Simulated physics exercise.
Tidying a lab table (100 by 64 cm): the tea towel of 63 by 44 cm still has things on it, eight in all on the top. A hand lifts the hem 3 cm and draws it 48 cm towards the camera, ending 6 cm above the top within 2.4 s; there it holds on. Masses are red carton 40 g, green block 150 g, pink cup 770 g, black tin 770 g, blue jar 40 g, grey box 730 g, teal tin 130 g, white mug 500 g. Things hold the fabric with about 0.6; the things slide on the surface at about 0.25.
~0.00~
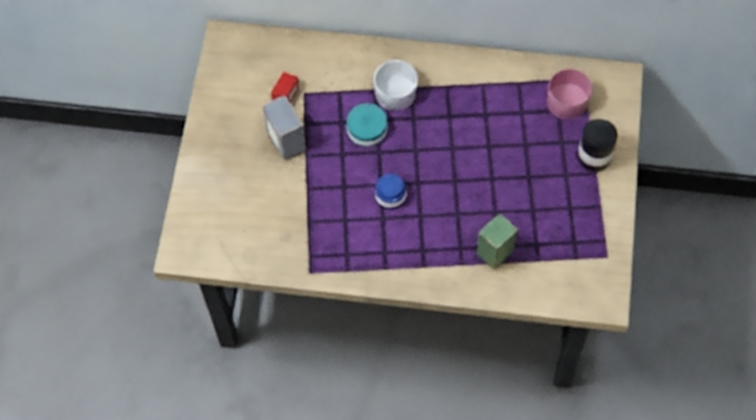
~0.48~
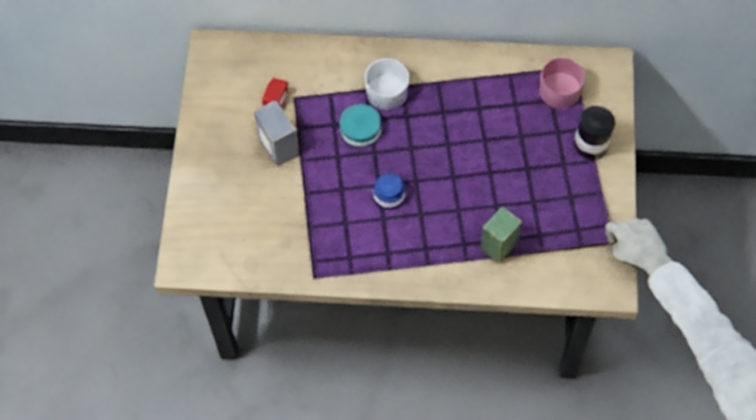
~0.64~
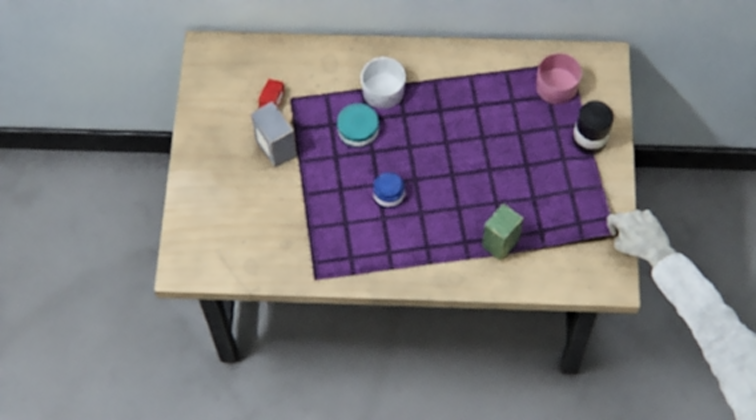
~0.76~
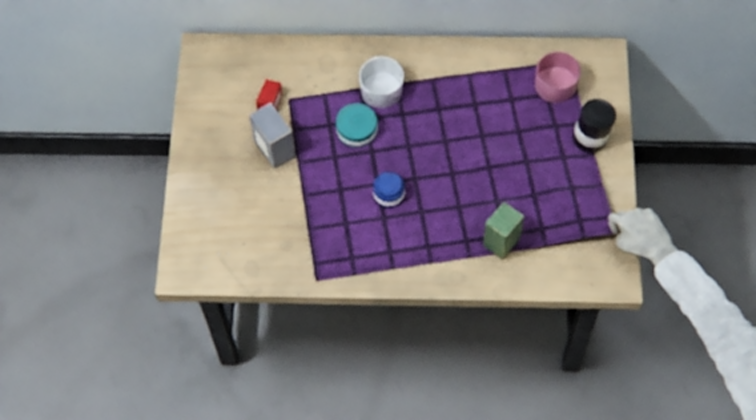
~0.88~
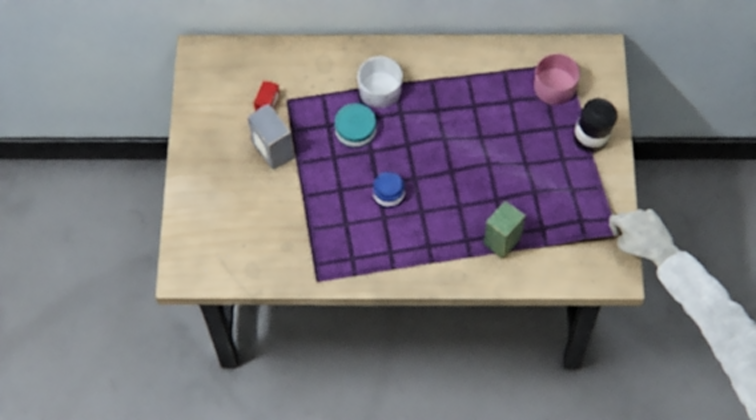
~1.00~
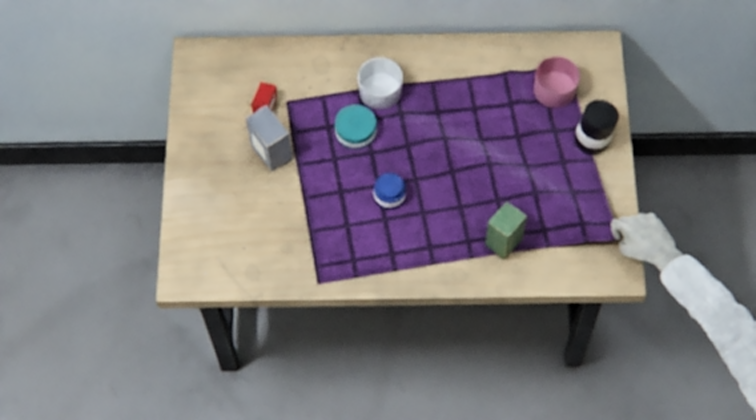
The footage shows a purple checked cloth on a wooden table with tubs, tins and boxes around it; a pale-sleeved hand enters from the right, grips the near right corner, and the cloth shifts only slightly.
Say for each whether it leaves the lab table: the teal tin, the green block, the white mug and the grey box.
In order: The teal tin keeps to the top; the green block drops off; the white mug keeps to the top; the grey box stays on.
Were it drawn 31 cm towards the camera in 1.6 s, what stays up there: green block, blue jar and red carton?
Then: Green block goes over, blue jar stays on, red carton remains.
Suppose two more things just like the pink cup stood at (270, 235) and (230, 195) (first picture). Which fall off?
In turn: Stays up, stays up.
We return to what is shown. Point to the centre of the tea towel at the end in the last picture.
Around (522, 317).
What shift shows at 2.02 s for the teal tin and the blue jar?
About: Teal tin 20 cm, blue jar 15 cm.
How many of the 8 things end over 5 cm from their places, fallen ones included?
That makes 6.
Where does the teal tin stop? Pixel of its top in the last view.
At about (446, 243).
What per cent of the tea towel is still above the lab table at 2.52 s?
About 50 per cent.
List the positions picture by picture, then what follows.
Teal tin (367, 121); green block (499, 231); white mug (396, 79); grey box (282, 115); tea towel corners (309, 274) (608, 258), in the first frame.
Grey box (274, 121); tea towel corners (313, 279); grip (613, 242), in the second frame.
Tea towel corners (315, 280) (290, 98); grip (615, 234), in the third frame.
Black tin (597, 113); tea towel corners (316, 281) (288, 99); grip (616, 232), in the fourth frame.
Black tin (598, 113); pink cup (558, 72); tea towel corners (316, 282) (287, 100); grip (617, 234), in the fifth frame.
Teal tin (356, 122); green block (508, 219); white mug (380, 77); grey box (267, 125); tea towel corners (318, 284) (286, 101); grip (619, 238), in the sixth frame.
After 1.5 s, 100 % of the tea towel is still over the top; green block 10 cm off its start, white mug 10 cm off its start, teal tin 7 cm off its start.
After 2.0 s, 75 % of the tea towel is still over the top; green block over the edge, white mug 22 cm off its start, teal tin 18 cm off its start.
After 2.5 s, 50 % of the tea towel is still over the top; green block over the edge, white mug 34 cm off its start at (478, 183), teal tin 28 cm off its start at (434, 216).
After 3.0 s, 40 % of the tea towel is still over the top; white mug 39 cm off its start, green block over the edge, teal tin 35 cm off its start.
After 4.6 s, 40 % of the tea towel is still over the top; white mug 39 cm off its start at (488, 208), green block over the edge, teal tin 35 cm off its start at (446, 243), grey box 0 cm off its start at (266, 125).
